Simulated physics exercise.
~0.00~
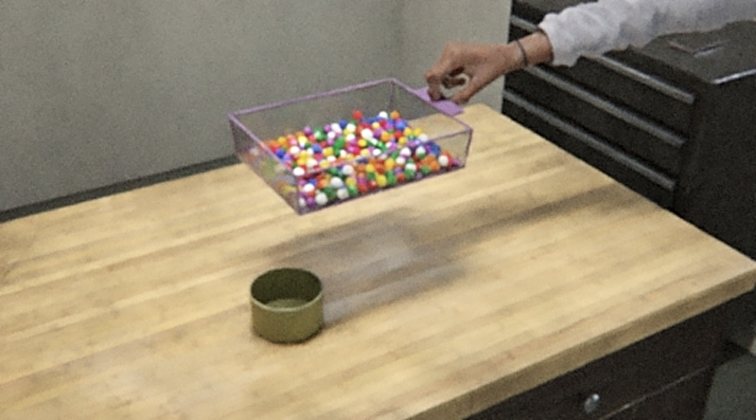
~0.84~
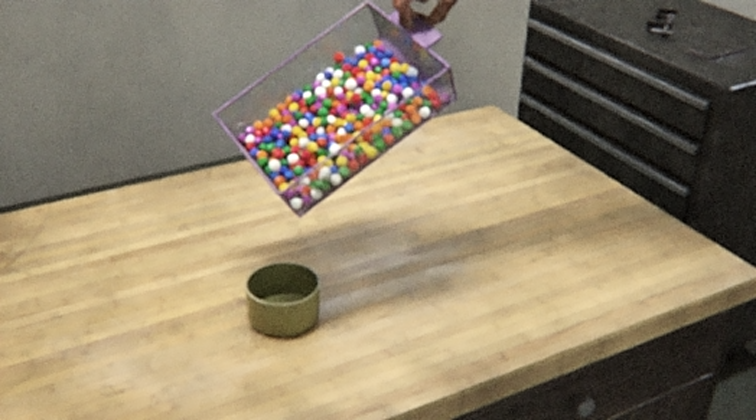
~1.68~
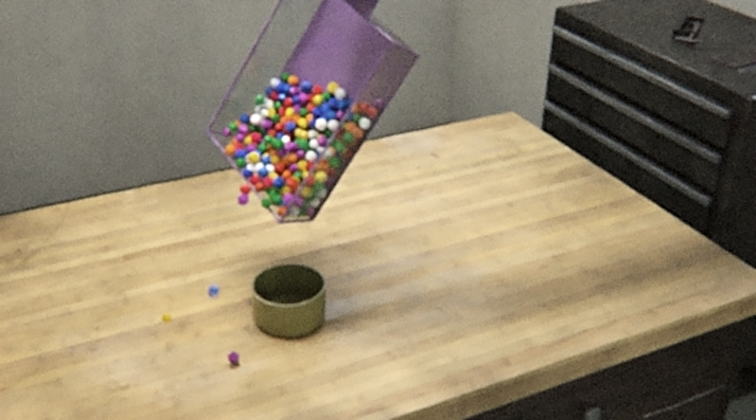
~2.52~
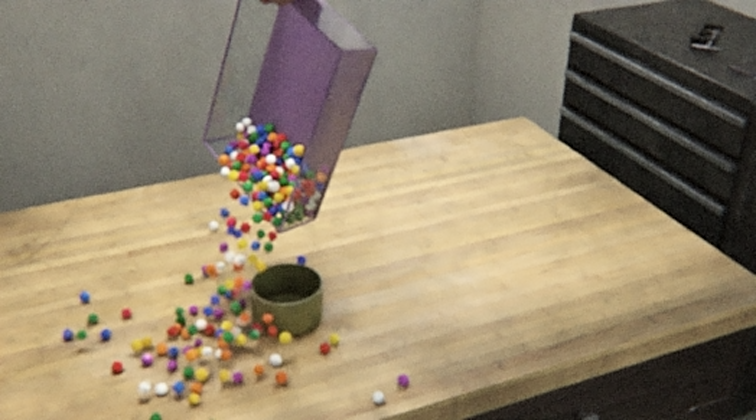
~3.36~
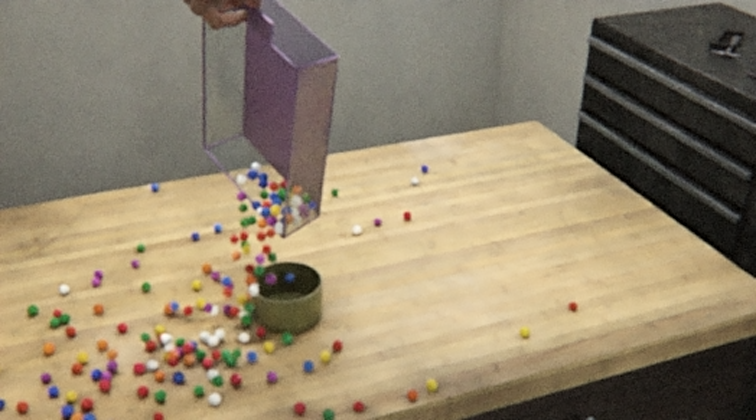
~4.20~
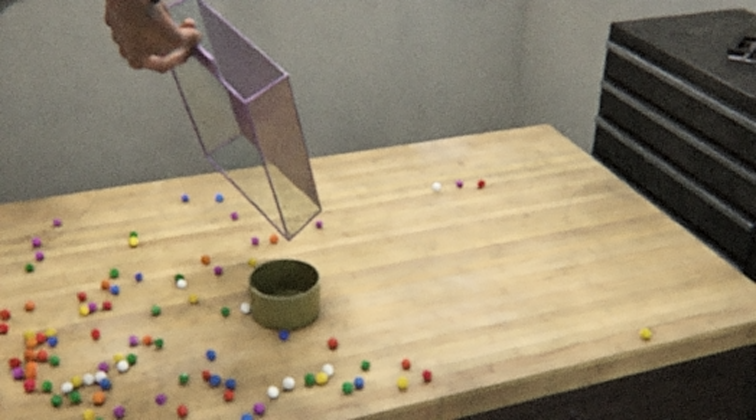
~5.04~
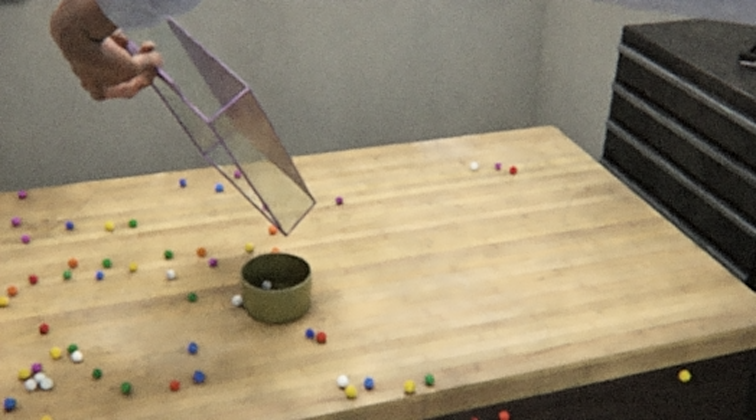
A hand tipped a clear, purple-edged tray of colorful little balls steeply over a small olive-green dish on a wooden table, but nearly all of them missed, bouncing and scattering across the tabletop, leaving the tray empty and the dish almost without any.
